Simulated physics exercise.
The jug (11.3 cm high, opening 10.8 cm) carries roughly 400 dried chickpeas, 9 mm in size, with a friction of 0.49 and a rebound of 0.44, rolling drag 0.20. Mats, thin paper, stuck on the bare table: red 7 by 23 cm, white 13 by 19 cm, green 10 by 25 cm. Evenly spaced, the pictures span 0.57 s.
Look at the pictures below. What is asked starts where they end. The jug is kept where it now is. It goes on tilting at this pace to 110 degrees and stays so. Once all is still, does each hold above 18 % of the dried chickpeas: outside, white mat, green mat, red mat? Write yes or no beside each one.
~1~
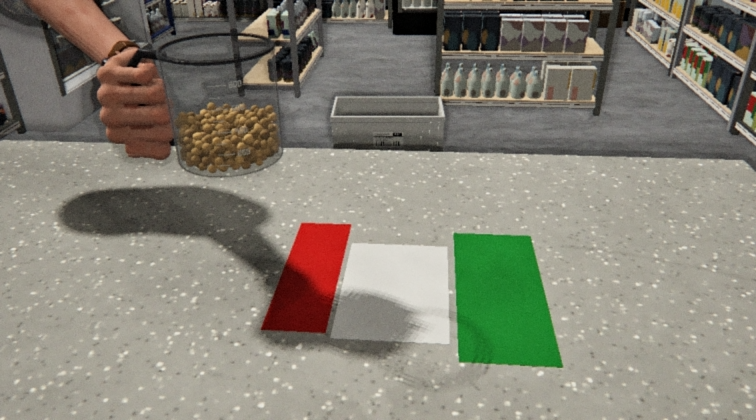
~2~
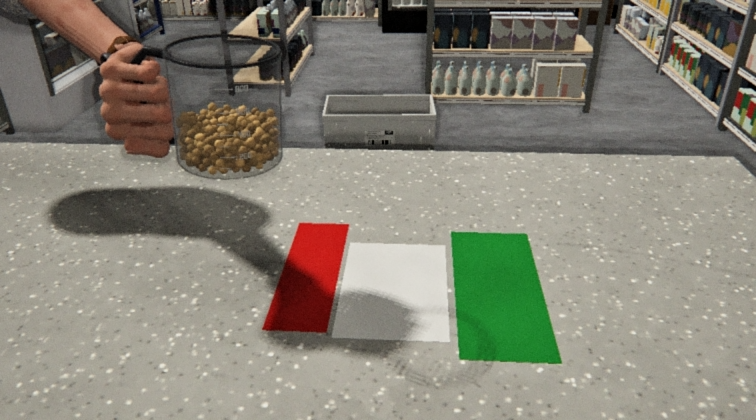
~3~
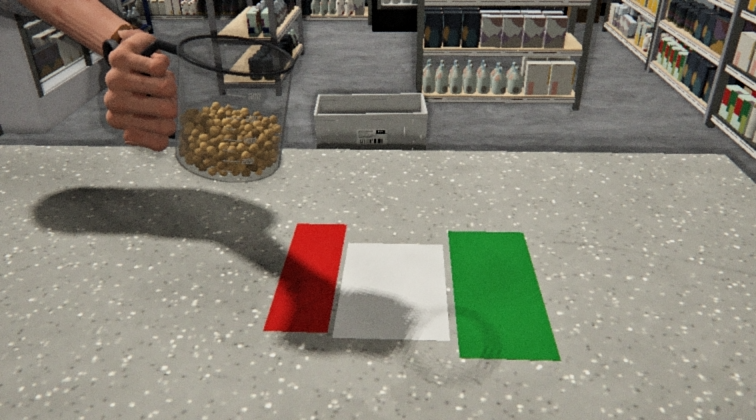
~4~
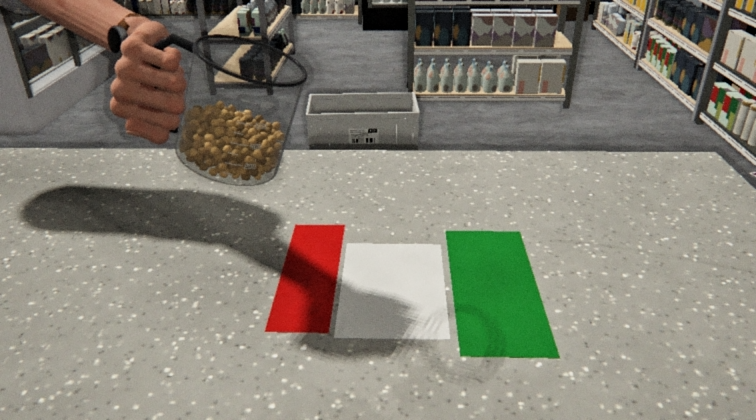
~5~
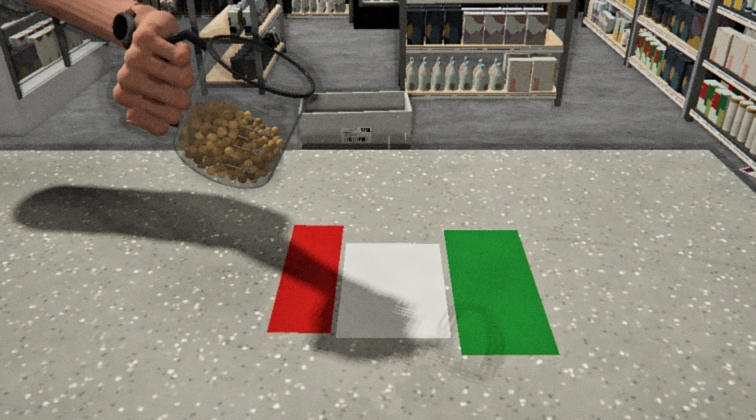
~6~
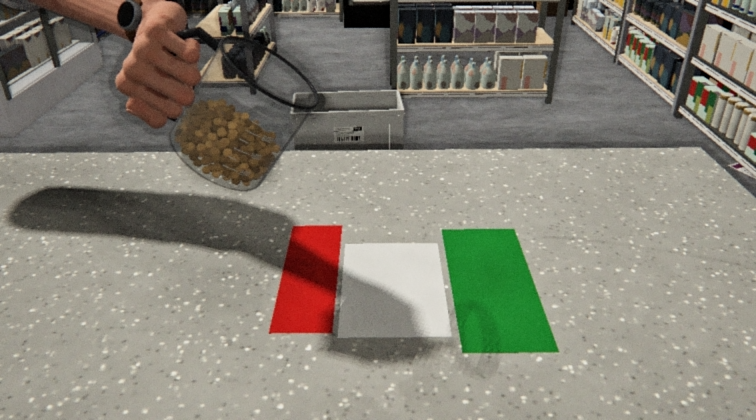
Outside no, white mat yes, green mat no, red mat yes.
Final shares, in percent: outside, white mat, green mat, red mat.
Outside 5 %, white mat 50 %, green mat 0 %, red mat 40 %.
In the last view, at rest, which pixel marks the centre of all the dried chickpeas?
The middle sits close to pixel (343, 284).
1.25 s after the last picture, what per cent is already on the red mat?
Roughly 10 percent.
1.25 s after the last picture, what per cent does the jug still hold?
75 %.
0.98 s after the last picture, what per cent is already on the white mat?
It comes to near 0 in a hundred.
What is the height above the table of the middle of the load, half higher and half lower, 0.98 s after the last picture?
20 cm or so.
Then, 0.37 s after the last picture, tilt 62 degrees; jug 100 %; middle of all pieces on or above the table near (219, 134).
Then, 0.69 s after the last picture, tilt 85 degrees; jug 100 %; middle of all pieces on or above the table near (220, 132).
Then, 0.98 s after the last picture, tilt 106 degrees; jug 100 %; middle of all pieces on or above the table near (226, 134).
Then, 1.25 s after the last picture, tilt 110 degrees; red mat 10 %, white mat 5 %, jug 75 %, in the air 10 %; middle of all pieces on or above the table near (260, 166).
In the end, green mat 0 %, red mat 40 %, white mat 50 %, outside 5 %, jug 0 %.
